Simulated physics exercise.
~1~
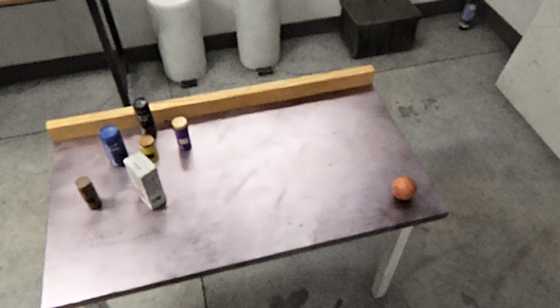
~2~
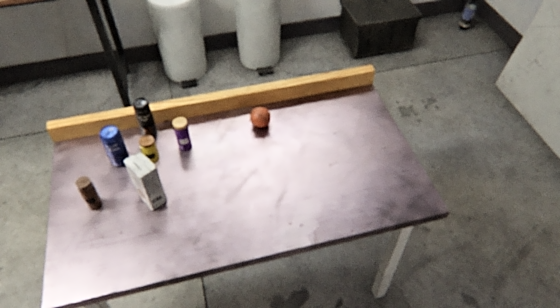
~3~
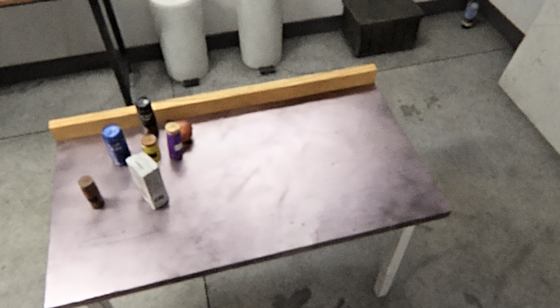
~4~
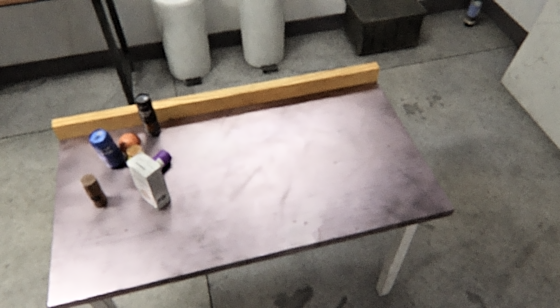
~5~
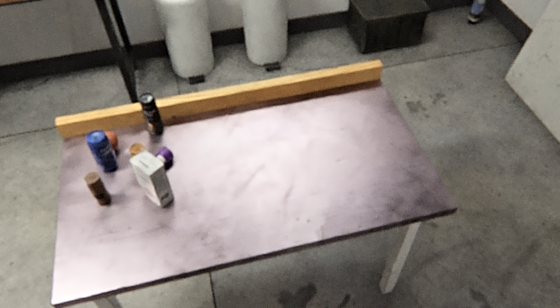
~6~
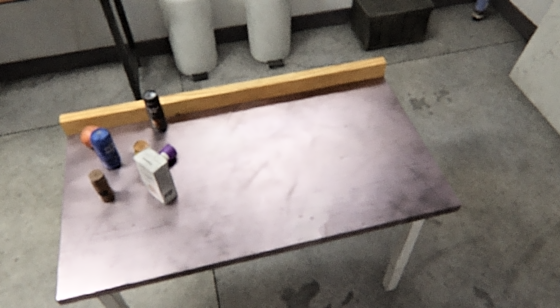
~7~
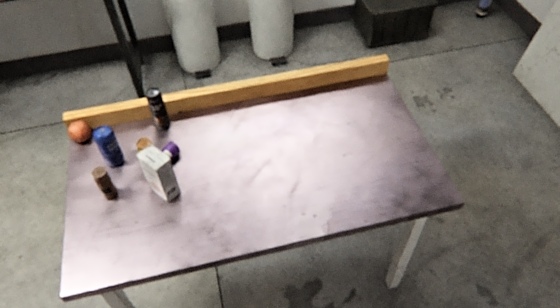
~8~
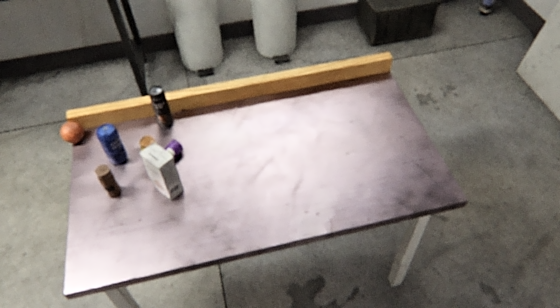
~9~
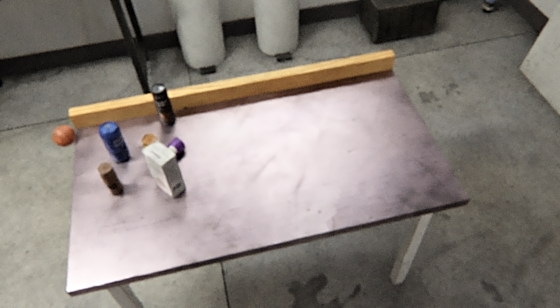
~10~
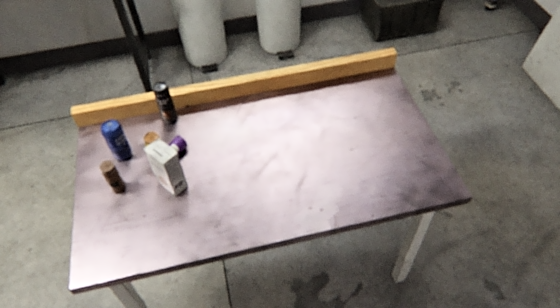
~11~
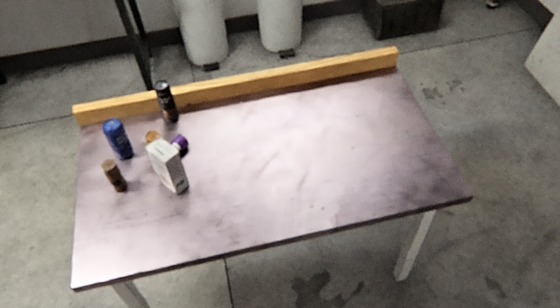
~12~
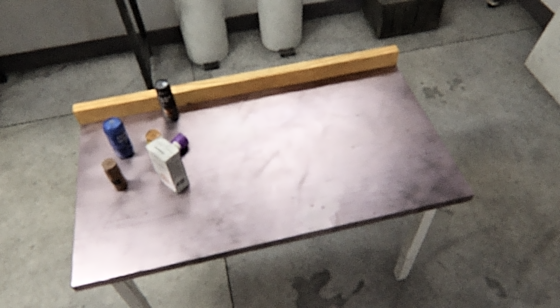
The clip opens on a tabletop with a wooden rail along its far side, a cluster of cans, small shakers and a white packet at the left, and an orange ball near the right edge. The ball rolls left and away toward the rail, then continues into the cluster. It strikes the purple shaker, which leans and topples onto its side, and the yellow shaker shifts left. The blue can tips briefly and rights itself as the ball passes behind it. The ball rolls off the left edge and disappears, leaving the purple shaker lying down and the others upright.
